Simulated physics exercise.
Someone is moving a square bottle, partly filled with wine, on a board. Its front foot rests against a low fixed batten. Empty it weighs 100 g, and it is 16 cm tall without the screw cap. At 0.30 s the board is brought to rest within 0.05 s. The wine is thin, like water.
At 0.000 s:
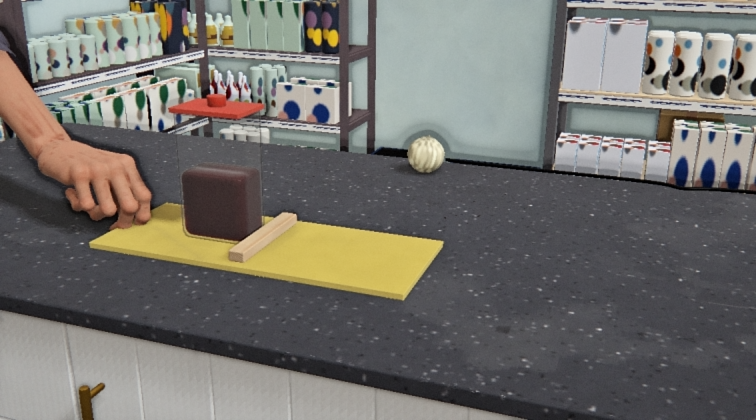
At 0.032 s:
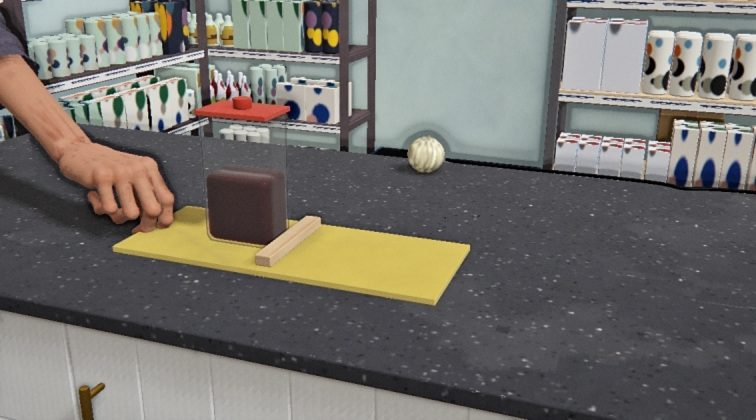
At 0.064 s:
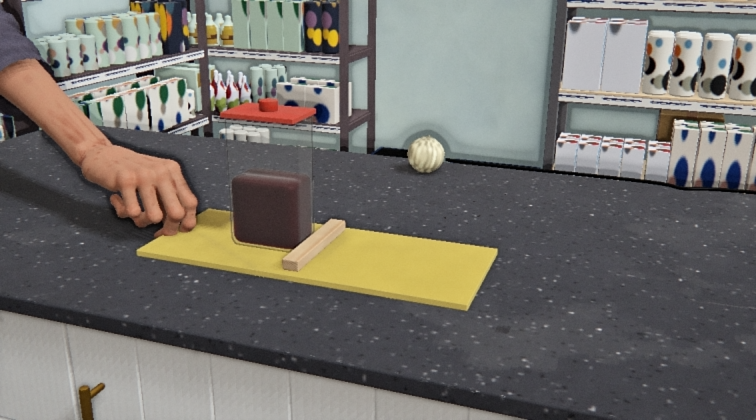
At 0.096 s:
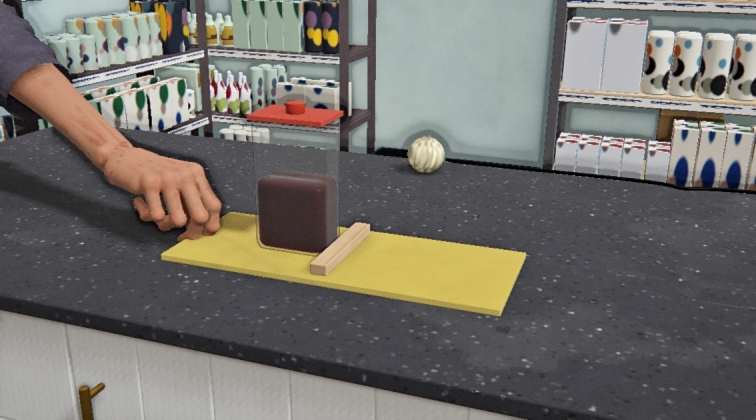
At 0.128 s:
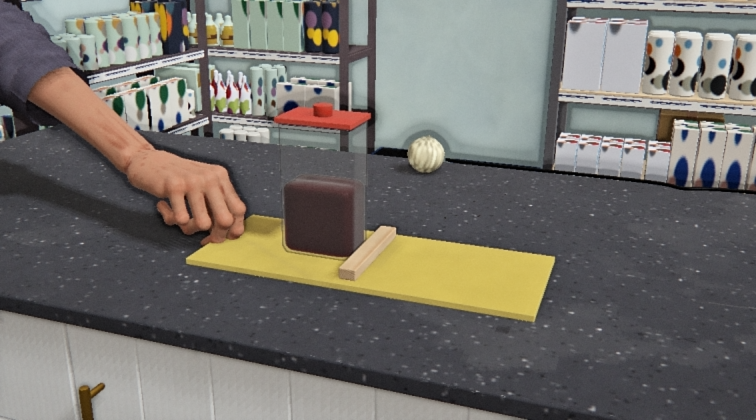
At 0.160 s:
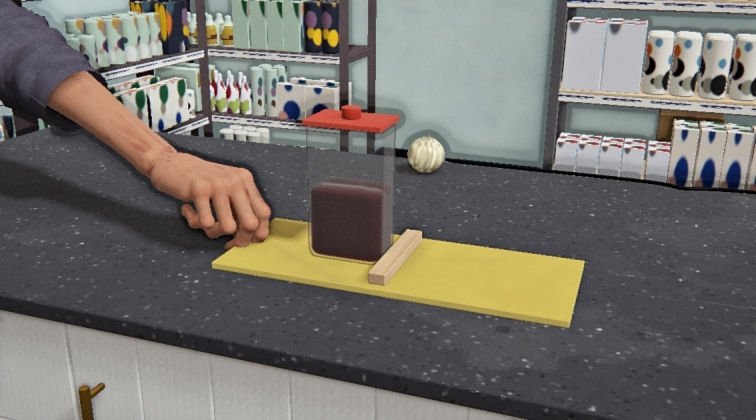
A hand slides a yellow board carrying a partly filled square bottle rightward across a dark counter.
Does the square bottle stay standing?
It topples.
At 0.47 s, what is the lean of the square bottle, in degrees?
It is at some 26°.
Then, 0.35 s in, the board moves at 0.00 m/s; the square bottle leans 7°.
Then, 0.47 s in, the square bottle leans 27°.
Then, 0.63 s in, the square bottle leans 51°.
Then, 0.85 s in, the square bottle lies on its side.
Finally, the square bottle lies on its side.
